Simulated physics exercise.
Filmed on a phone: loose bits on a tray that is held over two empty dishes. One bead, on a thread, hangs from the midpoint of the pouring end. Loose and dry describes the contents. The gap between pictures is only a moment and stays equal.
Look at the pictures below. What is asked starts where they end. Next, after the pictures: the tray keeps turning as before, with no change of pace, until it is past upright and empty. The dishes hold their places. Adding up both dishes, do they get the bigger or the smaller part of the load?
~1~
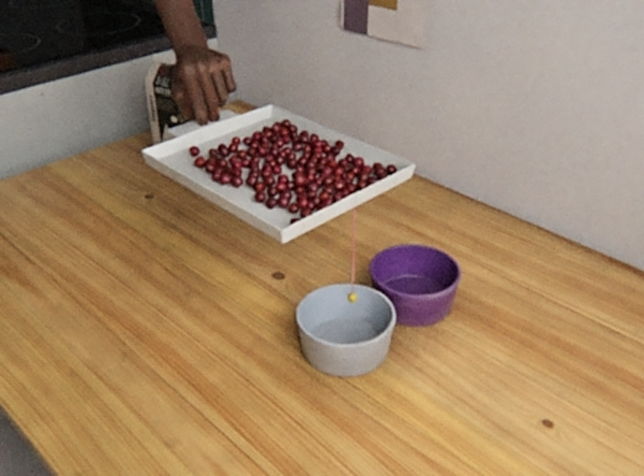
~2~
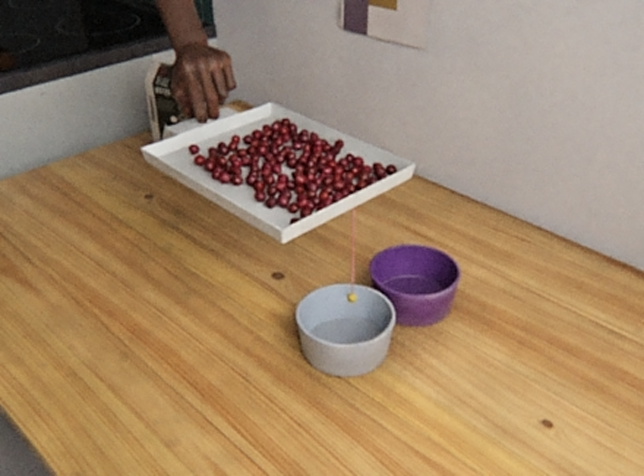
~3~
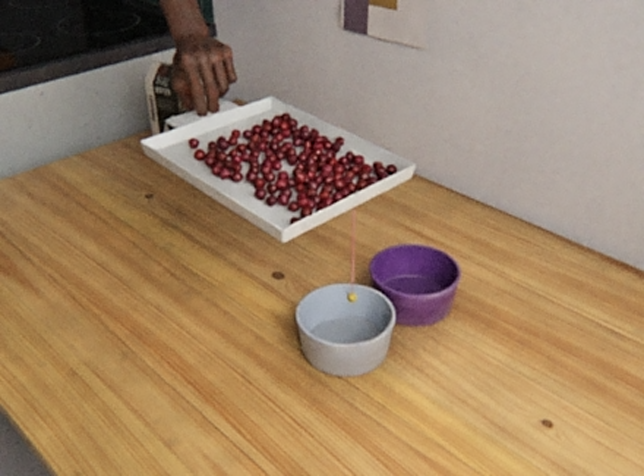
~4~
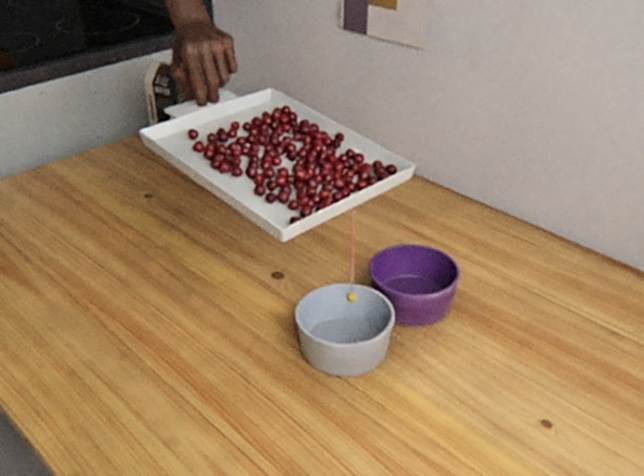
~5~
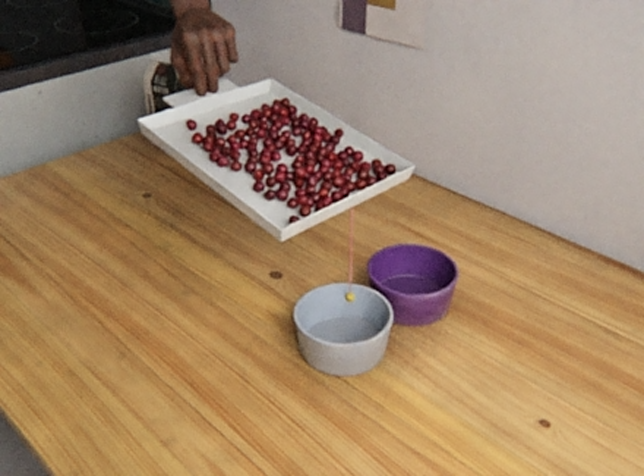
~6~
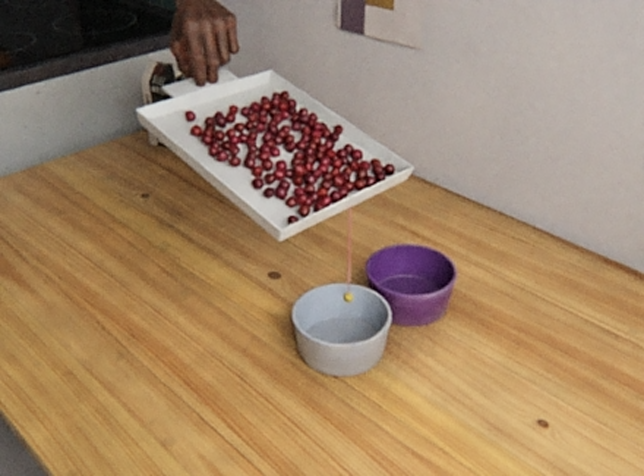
Dishes miss most.
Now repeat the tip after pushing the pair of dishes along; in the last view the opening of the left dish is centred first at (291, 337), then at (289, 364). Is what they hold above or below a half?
Together the dishes get less than a half first, then less than a half.
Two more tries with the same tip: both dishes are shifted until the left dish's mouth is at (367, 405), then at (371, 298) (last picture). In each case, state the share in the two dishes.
You'd get 30 in a hundred first and 20 in a hundred after that.
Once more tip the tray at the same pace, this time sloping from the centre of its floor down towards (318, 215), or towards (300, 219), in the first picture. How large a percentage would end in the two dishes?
That comes to 10 per cent the first time and 10 per cent the second.
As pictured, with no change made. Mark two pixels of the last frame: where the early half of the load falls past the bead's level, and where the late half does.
Earlier half at (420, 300), later half at (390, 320).
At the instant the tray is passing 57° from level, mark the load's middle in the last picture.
Somewhere near pixel (341, 150).
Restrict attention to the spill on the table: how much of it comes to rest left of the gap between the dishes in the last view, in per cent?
Share to the left: Near 20 per cent.
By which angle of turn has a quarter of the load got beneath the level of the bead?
That happens at around 110°.
Soon after the last picture, tray tipped steeply; all on the tray.
A little later, tray tipped right over; nearly all on the tray; a stray few outside both.
Later still, tray tipped past a quarter turn; a small part in the left dish; a small part in the right dish; most outside both.
At rest, tray tipped past a quarter turn; a small part in the left dish; a small part in the right dish; most outside both.
